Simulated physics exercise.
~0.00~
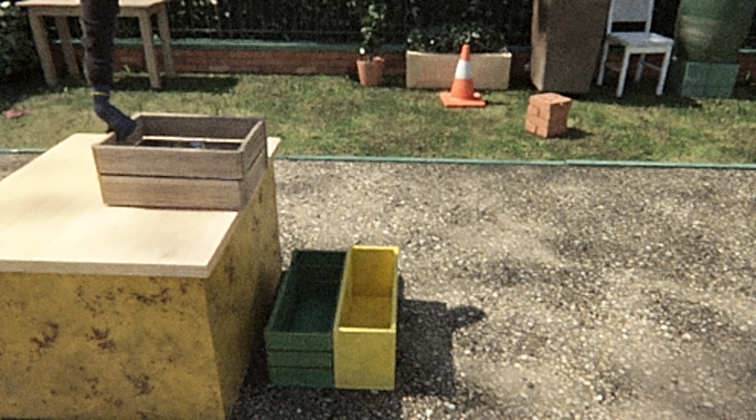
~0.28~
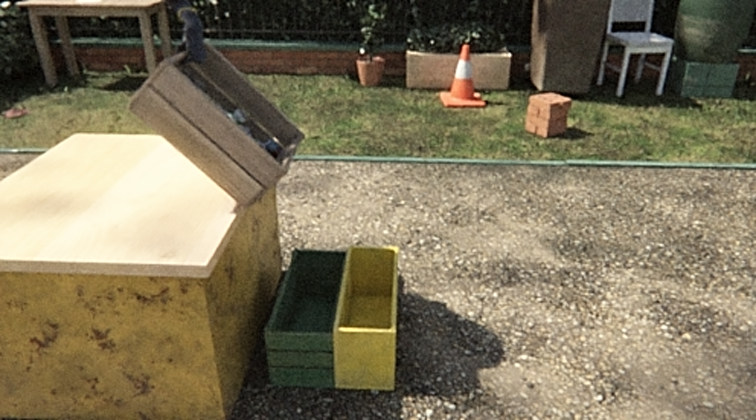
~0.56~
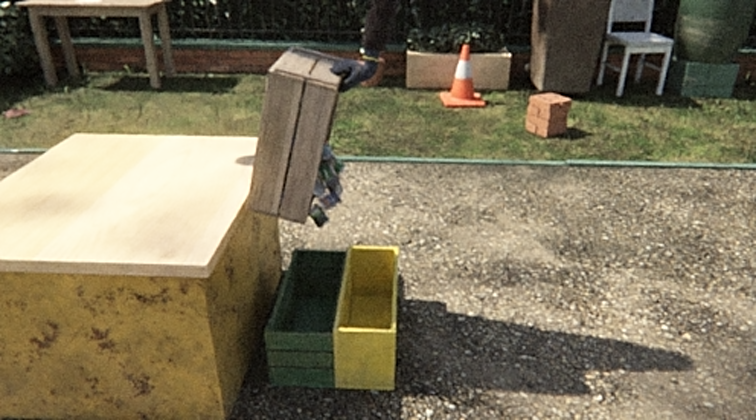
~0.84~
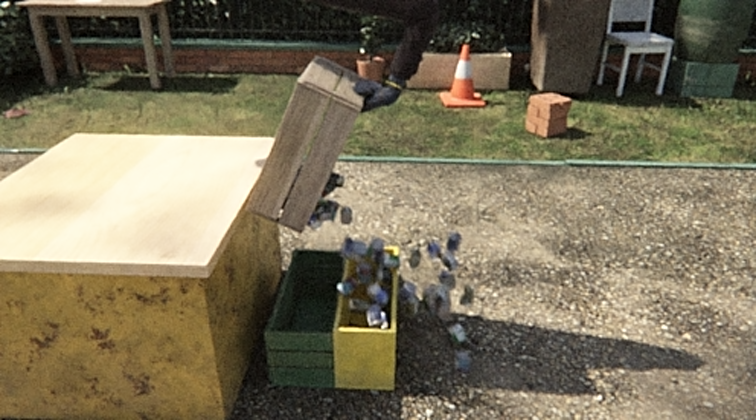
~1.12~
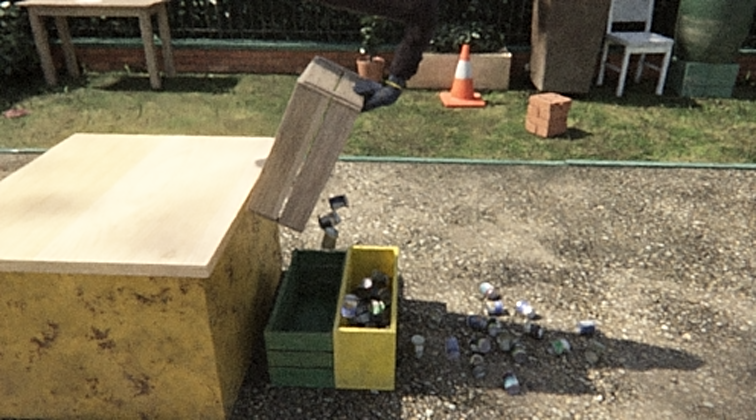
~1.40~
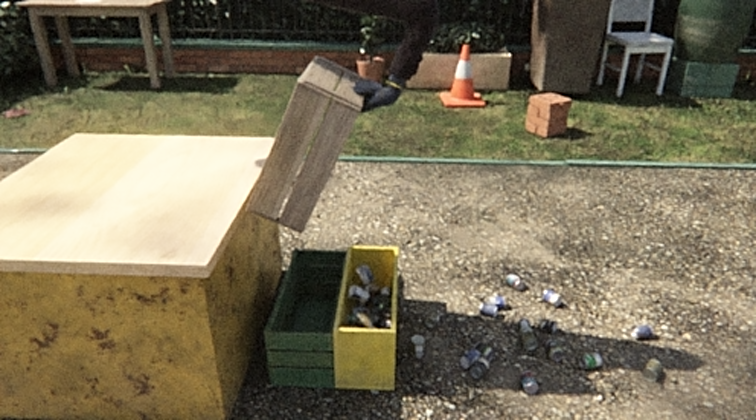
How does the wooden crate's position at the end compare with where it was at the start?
At the start the wooden crate sits flat on top of the bench, but by the end it is farther right, held steeply tipped at the bench's right edge with its mouth facing down toward the containers.
